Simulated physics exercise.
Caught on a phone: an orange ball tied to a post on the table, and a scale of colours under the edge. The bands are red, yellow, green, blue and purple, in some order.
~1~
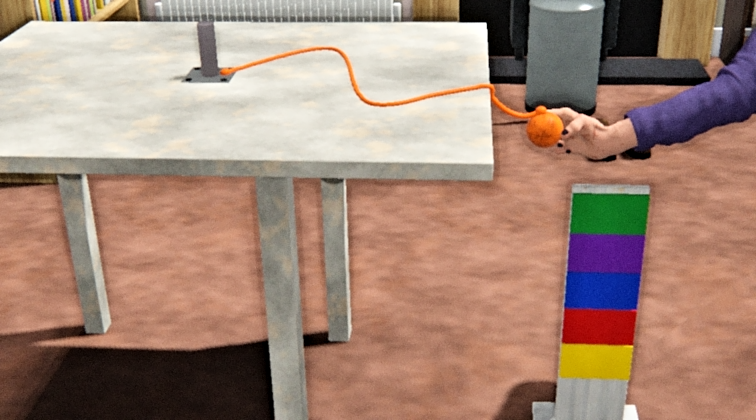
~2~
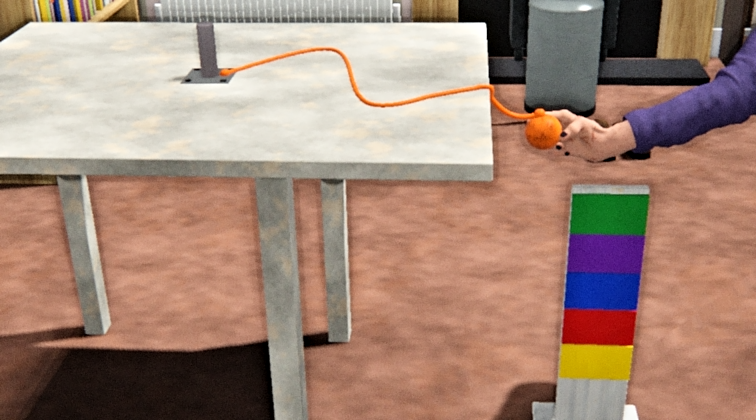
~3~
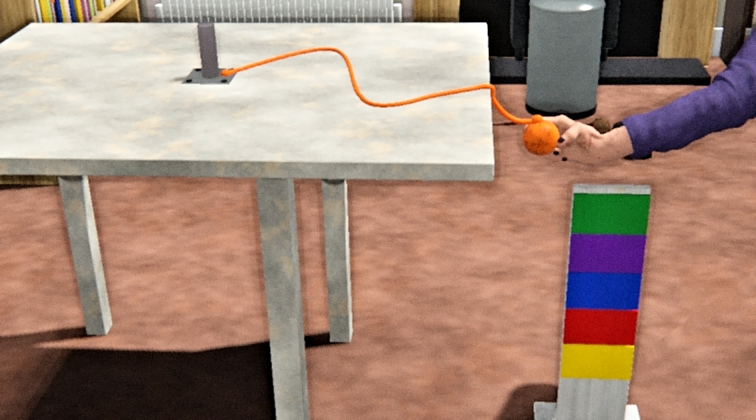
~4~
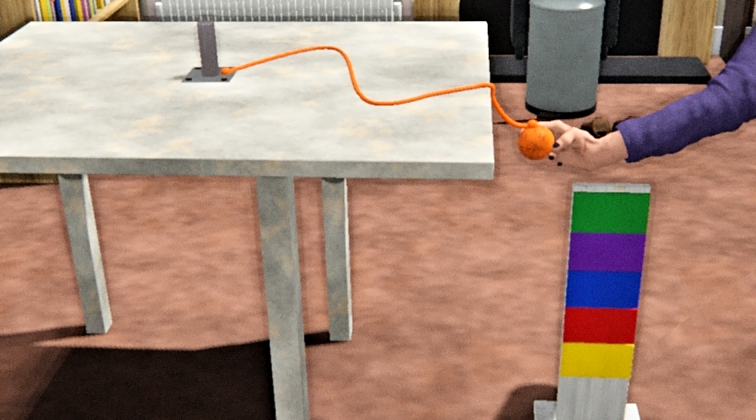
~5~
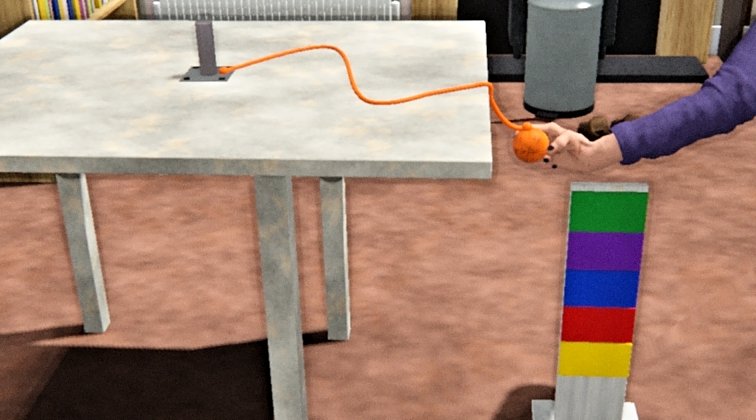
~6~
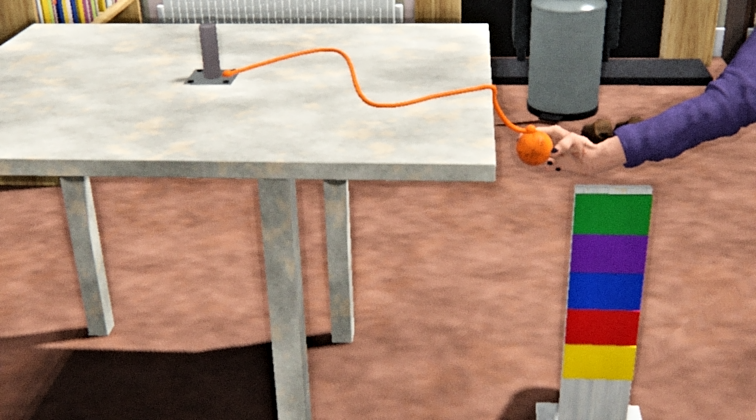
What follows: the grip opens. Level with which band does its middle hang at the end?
The lead holds its middle at red.
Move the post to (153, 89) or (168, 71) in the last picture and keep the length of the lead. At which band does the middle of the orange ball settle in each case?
One after the other, blue; blue.
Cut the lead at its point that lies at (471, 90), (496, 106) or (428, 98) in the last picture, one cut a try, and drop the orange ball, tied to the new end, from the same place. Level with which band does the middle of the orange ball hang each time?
It would be purple; blue; green.
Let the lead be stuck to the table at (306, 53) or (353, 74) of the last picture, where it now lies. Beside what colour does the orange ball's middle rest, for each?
Try by try: Blue; purple.
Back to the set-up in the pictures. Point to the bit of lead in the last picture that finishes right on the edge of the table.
At (358, 88), roughly.
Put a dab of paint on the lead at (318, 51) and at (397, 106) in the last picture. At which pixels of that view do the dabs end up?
They go to (343, 77) and to (486, 151).
Soon after, ball near (509, 267); level with purple.
After that, ball near (464, 296); level with red.
And then, ball near (497, 315); level with red.
In the end, ball near (485, 306); level with red. At red.
